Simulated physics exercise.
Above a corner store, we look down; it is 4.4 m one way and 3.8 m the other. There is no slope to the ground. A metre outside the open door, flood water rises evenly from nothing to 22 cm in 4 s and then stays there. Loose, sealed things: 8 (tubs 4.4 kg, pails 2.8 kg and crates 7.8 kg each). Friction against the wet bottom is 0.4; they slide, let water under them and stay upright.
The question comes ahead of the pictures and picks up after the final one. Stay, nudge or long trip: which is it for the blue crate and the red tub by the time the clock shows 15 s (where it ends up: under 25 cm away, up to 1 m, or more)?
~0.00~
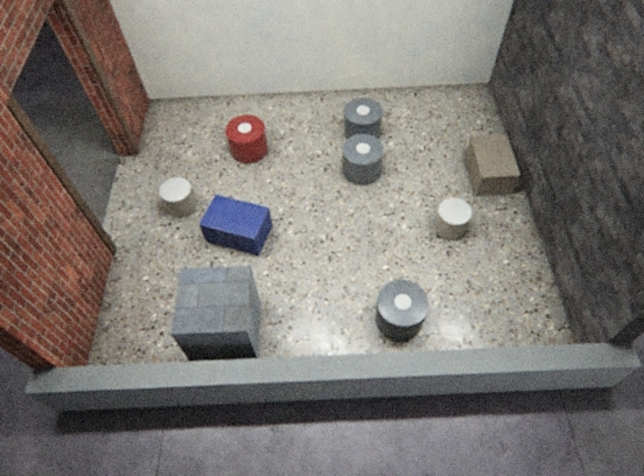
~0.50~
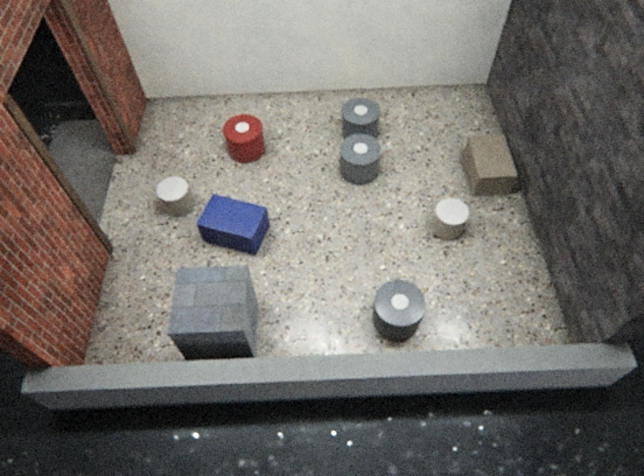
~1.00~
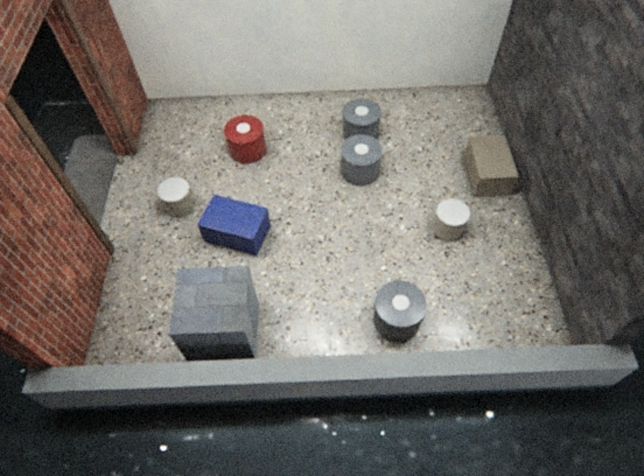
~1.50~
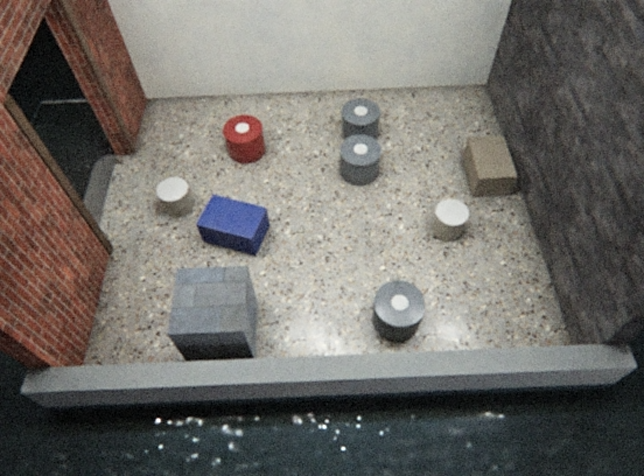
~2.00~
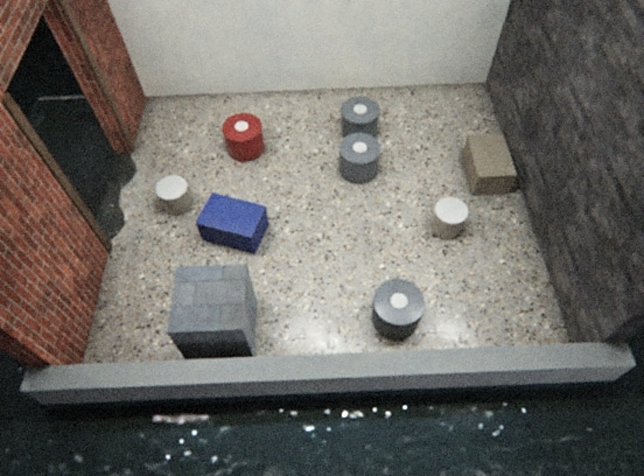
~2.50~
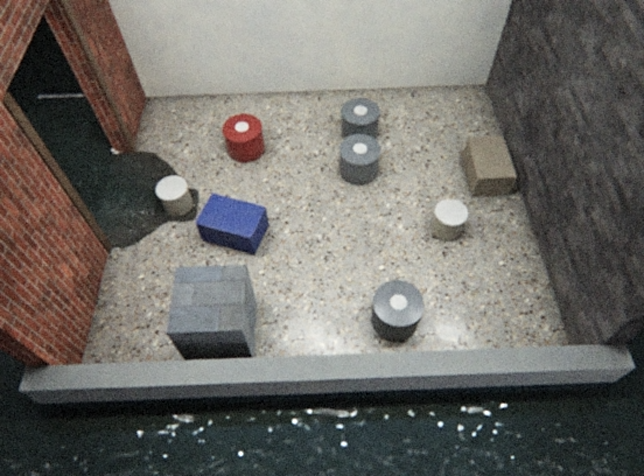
The blue crate goes a long way, the red tub goes a long way.
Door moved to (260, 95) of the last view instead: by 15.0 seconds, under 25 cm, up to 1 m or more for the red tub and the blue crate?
The red tub winds up a long way off; as for the blue crate, it winds up a long way off.
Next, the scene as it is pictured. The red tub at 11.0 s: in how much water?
Somewhere close to 12 cm.
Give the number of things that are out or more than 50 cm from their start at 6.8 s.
7 in all.
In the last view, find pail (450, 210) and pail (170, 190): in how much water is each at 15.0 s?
Roughly 17 and 16 cm.
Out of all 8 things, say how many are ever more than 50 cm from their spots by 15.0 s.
All told, that gives 8.
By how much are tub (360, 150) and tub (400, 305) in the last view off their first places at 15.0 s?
They've ended up 100 cm and 60 cm away, in that order.
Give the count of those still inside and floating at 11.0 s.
That would be 8 of them.
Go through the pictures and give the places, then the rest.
The blue crate at (234, 216) rests on the ground; the red tub at (245, 128) rests on the ground; water covers 0.0 m2; 0 of 8 have shifted, in the first frame.
The blue crate at (232, 215) rests on the ground; the red tub at (242, 128), on the bottom; water covers 0.0 m2; 0 of 8 have shifted, in the second frame.
The blue crate at (233, 216), on the bottom; the red tub at (243, 129), on the bottom; water covers 0.0 m2; 0 of 8 have shifted, in the third frame.
The blue crate at (231, 216), on the bottom; the red tub at (243, 128), on the bottom; 0.0 m2 under water; 0 of 8 have shifted, in the fourth frame.
The blue crate at (231, 214), on the bottom; the red tub at (242, 127) rests on the ground; 0.0 m2 under water; 0 of 8 have shifted, in the fifth frame.
The blue crate at (231, 215), on the bottom; the red tub at (242, 127) rests on the ground; 0.6 m2 under water; 0 of 8 have shifted, in the sixth frame.
After 3.5 s the blue crate is near (235, 216), 0.0 m from its start, aground; the red tub is near (243, 127), 0.0 m from its start, aground; 1 afloat.
After 6.8 s the blue crate is near (528, 275), 2.9 m from its start, afloat; the red tub is near (452, 86), 2.5 m from its start, afloat; 8 afloat.
After 11.0 s the blue crate is near (505, 291), 2.7 m from its start, afloat; the red tub is near (439, 160), 2.2 m from its start, afloat; 8 afloat.
After 15.0 s the blue crate is near (522, 301), 2.8 m from its start, afloat; the red tub is near (434, 163), 2.2 m from its start, afloat; 8 afloat.
